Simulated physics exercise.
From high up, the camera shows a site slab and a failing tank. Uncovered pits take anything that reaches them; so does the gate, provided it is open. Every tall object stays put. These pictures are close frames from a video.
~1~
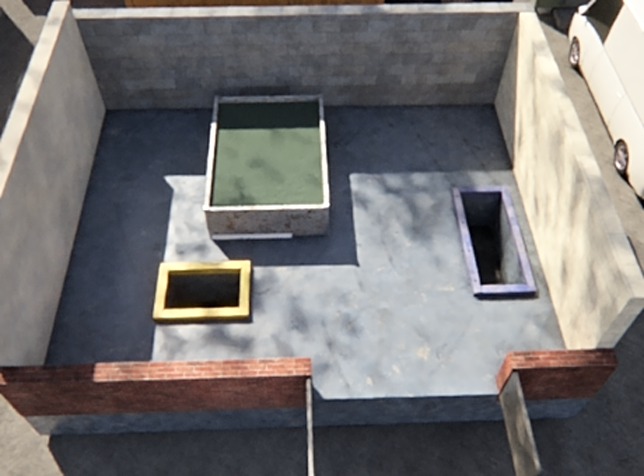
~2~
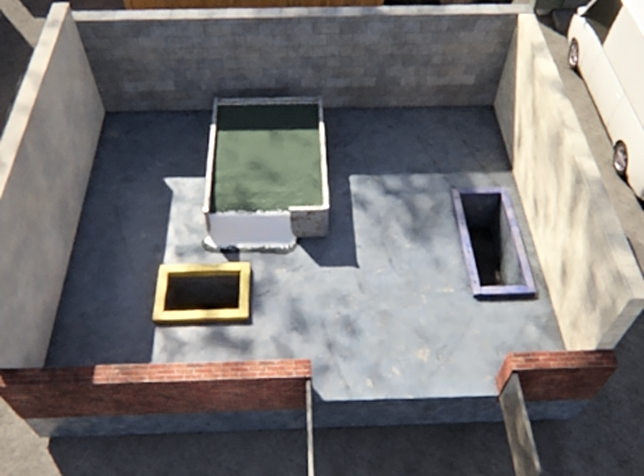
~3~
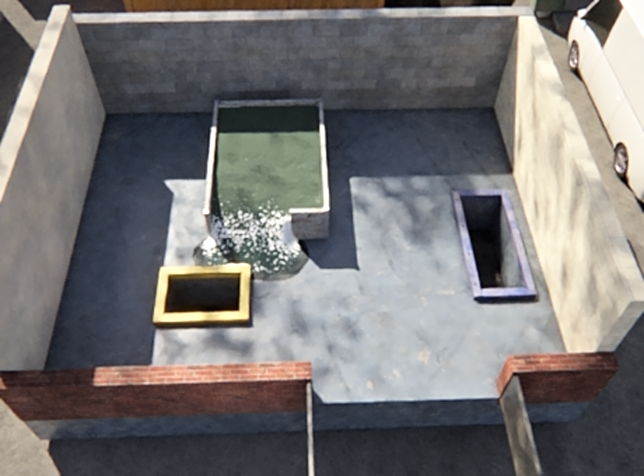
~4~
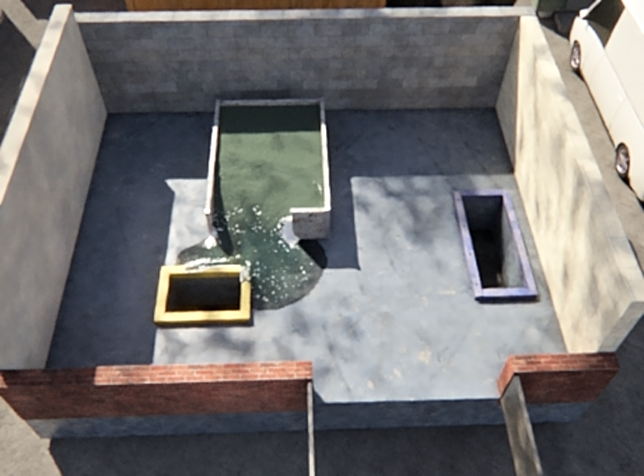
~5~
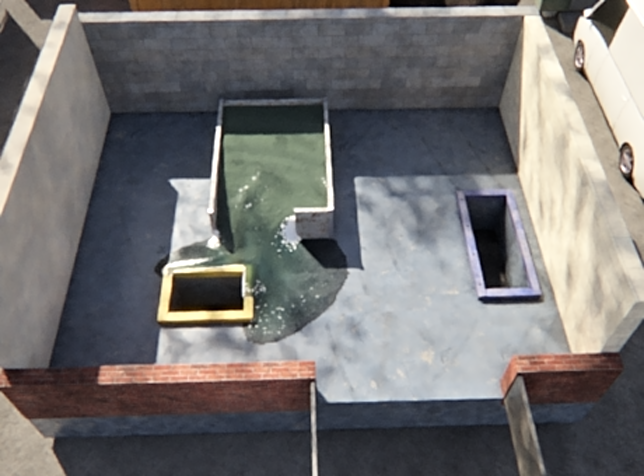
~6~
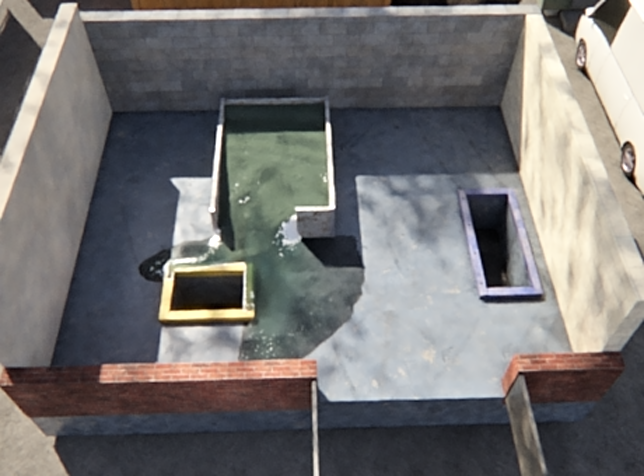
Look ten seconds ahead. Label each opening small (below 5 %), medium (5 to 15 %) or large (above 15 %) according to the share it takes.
Gate: Large; blue pit: Small; yellow pit: Large.
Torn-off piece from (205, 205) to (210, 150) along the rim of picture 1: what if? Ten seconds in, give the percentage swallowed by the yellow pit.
About 0 percent ends up in the yellow pit, by my reckoning.
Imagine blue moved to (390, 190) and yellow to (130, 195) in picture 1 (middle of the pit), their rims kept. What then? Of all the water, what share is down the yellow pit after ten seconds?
Share for yellow, in per cent: 6.
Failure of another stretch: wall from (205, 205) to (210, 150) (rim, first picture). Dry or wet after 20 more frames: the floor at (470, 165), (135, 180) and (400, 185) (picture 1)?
Taking them in order, I'd say not reached, swamped and not reached.
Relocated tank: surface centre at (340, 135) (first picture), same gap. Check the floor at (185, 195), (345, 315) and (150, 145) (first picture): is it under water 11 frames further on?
Taking them as they were asked, they come out bone dry, soaked, bone dry.
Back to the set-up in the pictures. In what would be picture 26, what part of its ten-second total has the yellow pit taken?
That share would be near 85 %.
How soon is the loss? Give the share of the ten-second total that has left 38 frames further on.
About 85 per cent.
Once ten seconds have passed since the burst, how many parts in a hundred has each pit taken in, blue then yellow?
In the order asked, roughly 0 and 22 percent.
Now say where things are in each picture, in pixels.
The first frame shows still water in the water tank at (268, 152).
In the second frame, the front is at (209, 244), out from the gap at (251, 226).
In the third frame, water pours out at (252, 230) and has run to (204, 269).
In the fourth frame, water pours out at (253, 230) and has run to (279, 303).
In the fifth frame, water pours out at (256, 230) and has run to (278, 335).
In the sixth frame, water pours out at (258, 229) and has run to a hidden place.
A moment on, water covers 20 % of the floor; the gate 0 %, the blue pit 0 %, the yellow pit 7 %.
Next, water covers 25 % of the floor; the gate 4 %, the blue pit 0 %, the yellow pit 14 %.
Then, water covers 40 % of the floor; the gate 11 %, the blue pit 0 %, the yellow pit 19 %.
Later, water covers 55 % of the floor; the gate 19 %, the blue pit 0 %, the yellow pit 22 %.
In the end, water covers 70 % of the floor; the gate 26 %, the blue pit 0 %, the yellow pit 23 %.
